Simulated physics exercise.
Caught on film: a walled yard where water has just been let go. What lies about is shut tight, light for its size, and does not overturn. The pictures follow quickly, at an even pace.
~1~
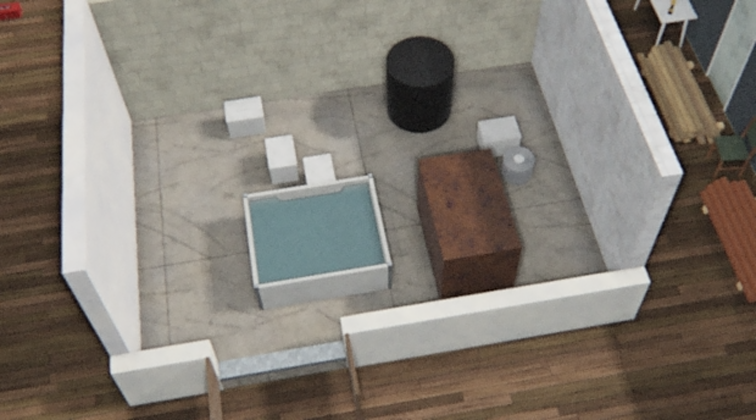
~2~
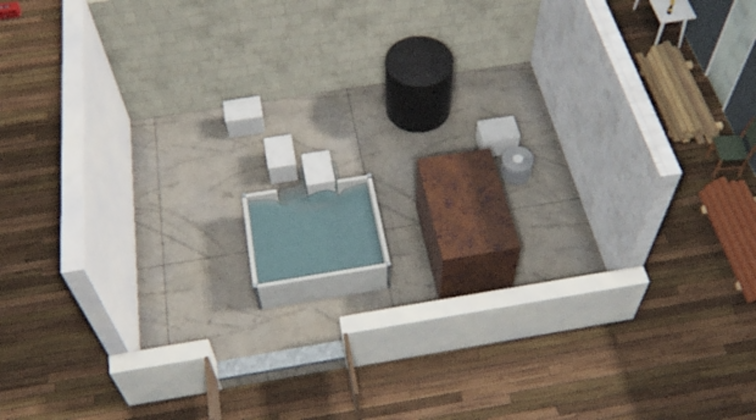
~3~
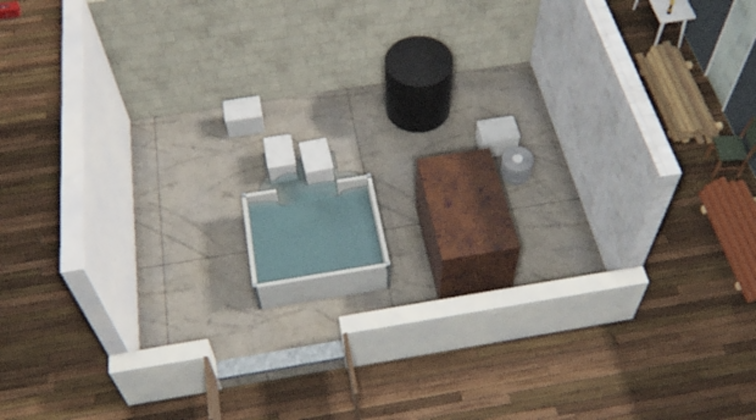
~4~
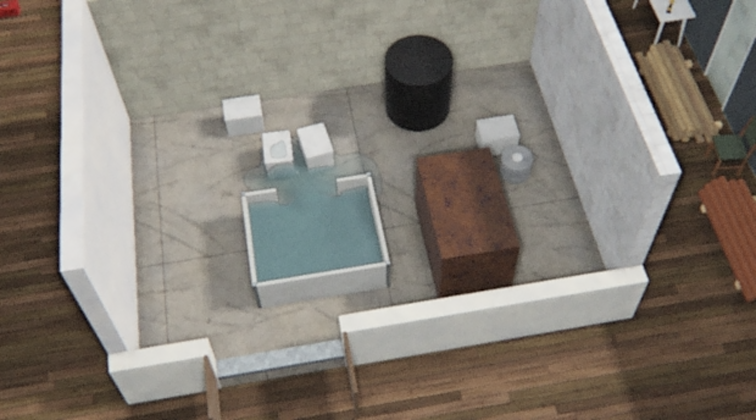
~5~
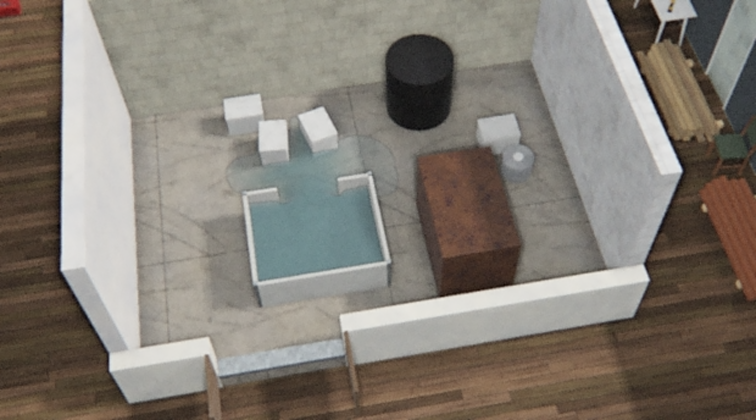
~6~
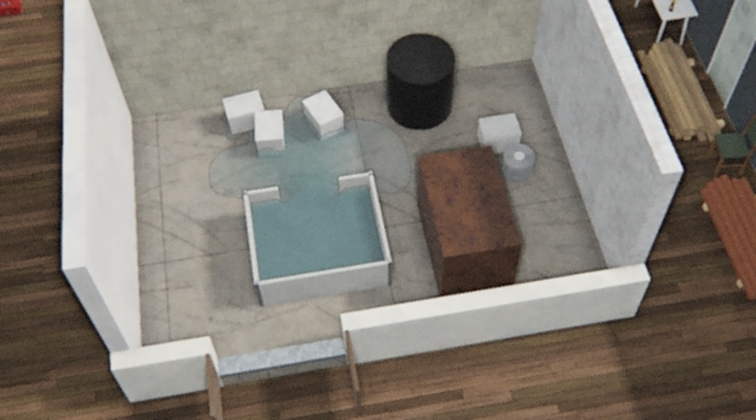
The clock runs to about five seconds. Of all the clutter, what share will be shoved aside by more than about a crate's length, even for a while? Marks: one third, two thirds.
Share: One to two thirds.
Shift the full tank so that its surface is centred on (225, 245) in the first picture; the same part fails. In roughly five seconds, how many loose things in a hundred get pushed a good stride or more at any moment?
I make it 20 per cent.
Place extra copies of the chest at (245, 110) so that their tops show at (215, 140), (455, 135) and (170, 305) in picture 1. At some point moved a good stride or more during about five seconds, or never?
One after the other: Swept aside, not that far, short of that.
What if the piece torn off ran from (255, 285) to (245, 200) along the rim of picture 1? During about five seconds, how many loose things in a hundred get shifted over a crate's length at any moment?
Roughly 20 per cent.
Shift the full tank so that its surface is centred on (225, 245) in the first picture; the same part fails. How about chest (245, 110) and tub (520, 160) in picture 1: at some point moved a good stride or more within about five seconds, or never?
In turn: Shifted that much, short of that.
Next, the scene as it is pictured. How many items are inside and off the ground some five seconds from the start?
I count 1.
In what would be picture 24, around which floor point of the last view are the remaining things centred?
Near (343, 146).
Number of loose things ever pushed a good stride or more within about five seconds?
3 of them.
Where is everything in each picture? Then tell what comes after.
A chest at (319, 171) rests on the ground; a chest at (281, 152), on the bottom; 0 of 5 have shifted, in the first frame.
A chest at (318, 168), on the bottom, close to its start; a chest at (280, 151) rests on the ground; 1 of 5 have shifted, in the second frame.
A chest at (316, 155), on the bottom, close to its start; a chest at (279, 151) rests on the ground; 1 of 5 have shifted, in the third frame.
A chest at (315, 140), on the bottom, a stride from its start; a chest at (277, 147) rests on the ground, close to its start; 2 of 5 have shifted, in the fourth frame.
A chest at (318, 124) rests on the ground, a stride from its start; a chest at (273, 135) rests on the ground, close to its start; 2 of 5 have shifted, in the fifth frame.
A chest at (323, 107), on the bottom, a stride from its start; a chest at (269, 125) rests on the ground, a stride from its start; 2 of 5 have shifted, in the sixth frame.
A moment on, 2 of 5 are well off their spots; 0 afloat.
Next, 3 of 5 are well off their spots; 3 afloat.
Later, 3 of 5 are well off their spots; 3 afloat.
In the end, 3 of 5 are well off their spots, and 3 have been at some point; 1 afloat.
